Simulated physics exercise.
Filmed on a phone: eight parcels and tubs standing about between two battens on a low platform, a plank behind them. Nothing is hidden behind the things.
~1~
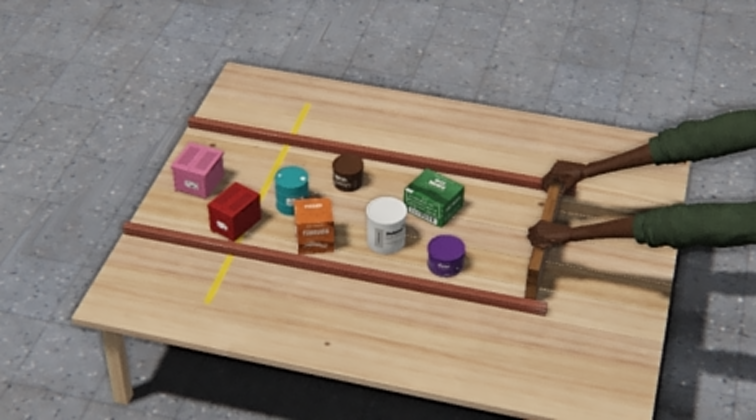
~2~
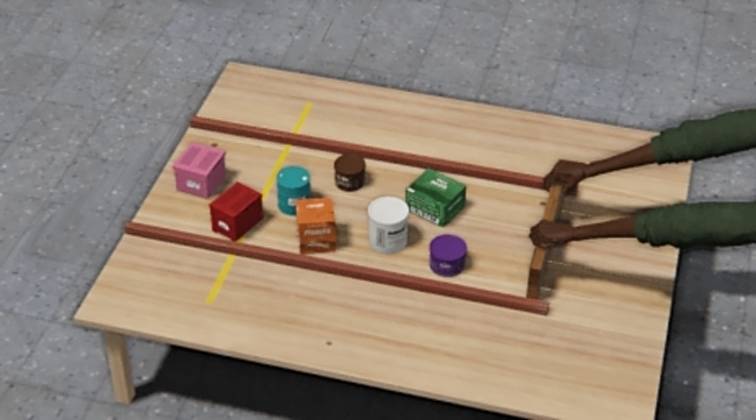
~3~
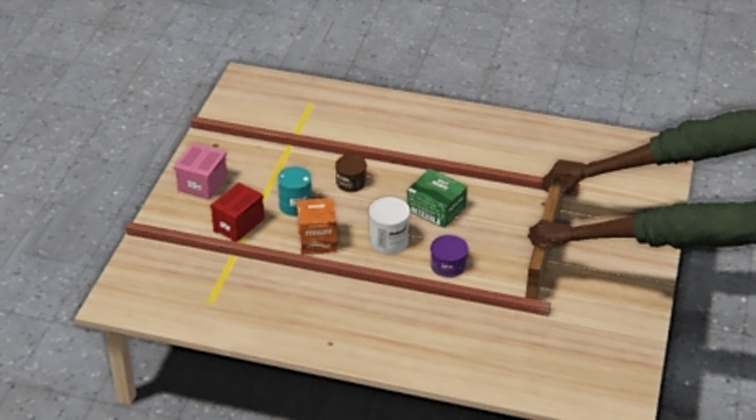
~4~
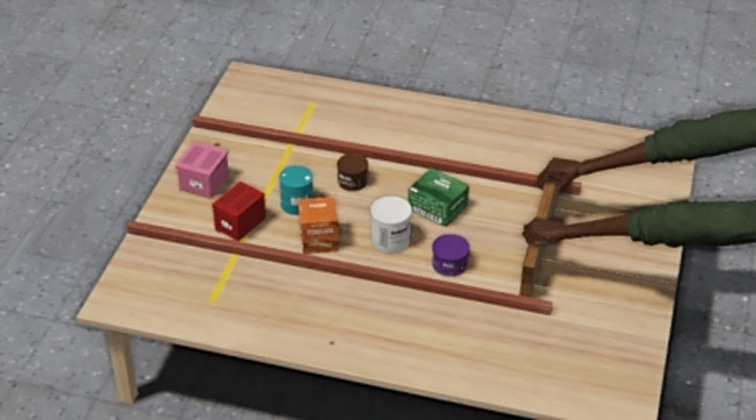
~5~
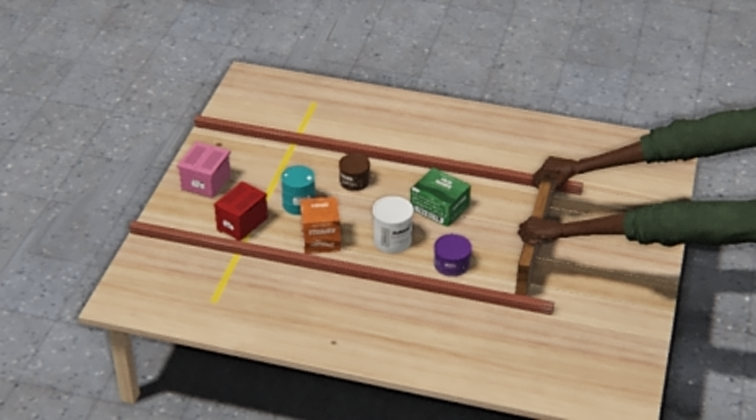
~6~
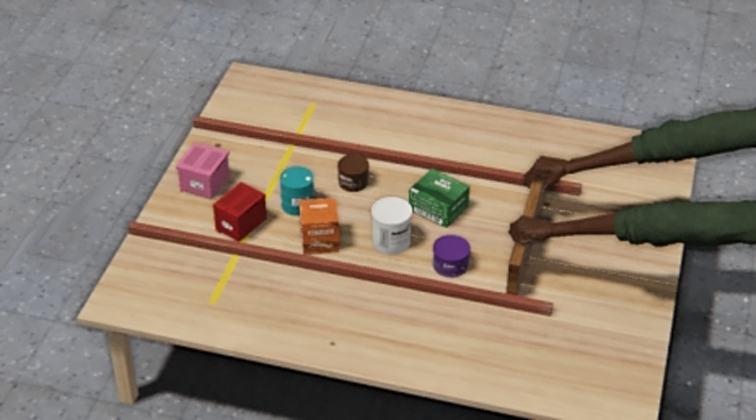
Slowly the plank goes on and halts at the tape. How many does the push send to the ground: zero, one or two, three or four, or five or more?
As it turns out, the number that fall off is zero.
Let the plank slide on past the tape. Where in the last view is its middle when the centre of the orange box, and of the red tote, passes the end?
Its middle is around (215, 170) and around (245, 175).
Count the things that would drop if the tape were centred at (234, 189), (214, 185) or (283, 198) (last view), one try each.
In that order 1, 2 and 0.
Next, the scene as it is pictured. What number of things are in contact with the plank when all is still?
The number is 4.
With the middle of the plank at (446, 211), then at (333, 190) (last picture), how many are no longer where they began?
The counts are 3 and 7.
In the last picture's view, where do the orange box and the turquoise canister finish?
The orange box at (199, 204), the turquoise canister at (210, 182).
Early on, none off yet; pink tote at rest near (204, 171); red tote at rest near (240, 213); turquoise canister at rest near (297, 191).
A while later, none off yet; pink tote at rest near (204, 171); red tote travelled about its own width near (215, 206); turquoise canister travelled about its own width near (256, 189).
Finally, the number that fall off is zero.
